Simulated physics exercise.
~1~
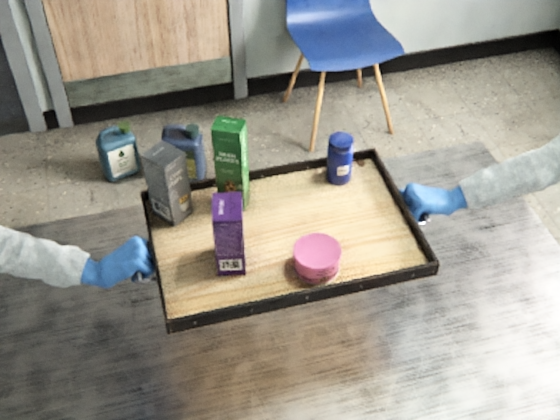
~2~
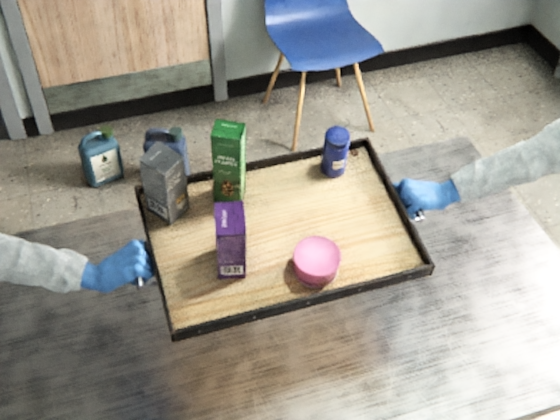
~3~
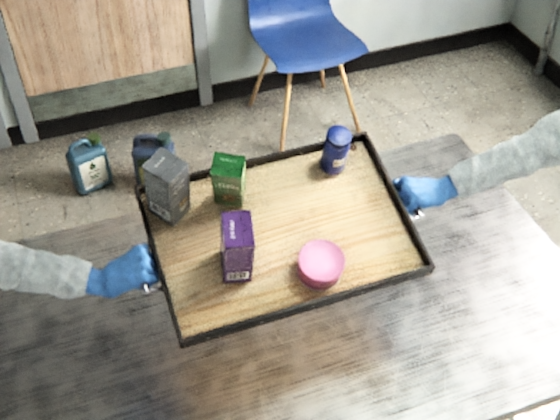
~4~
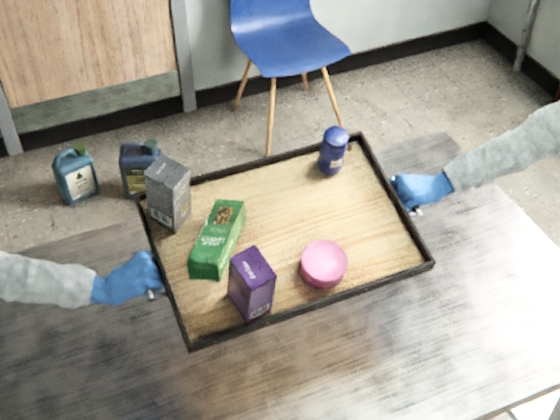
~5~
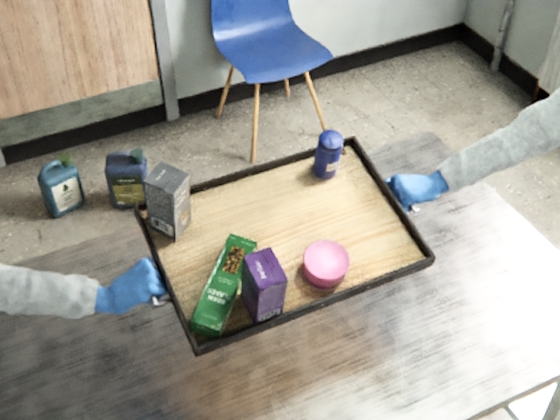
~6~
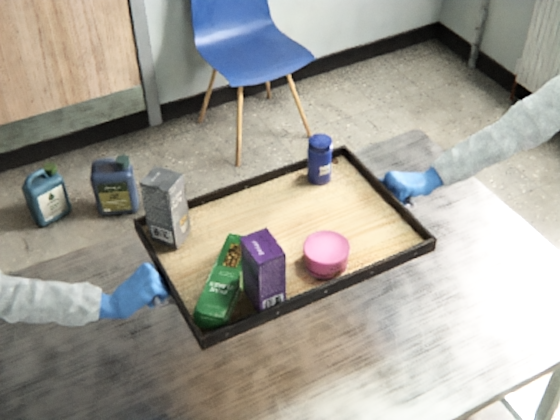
Two gloved hands tipped a wooden tray of containers toward the near edge, and the green carton toppled and slid down beside the purple carton, which also shifted, before they leveled the tray with the green one lying over and the others upright.
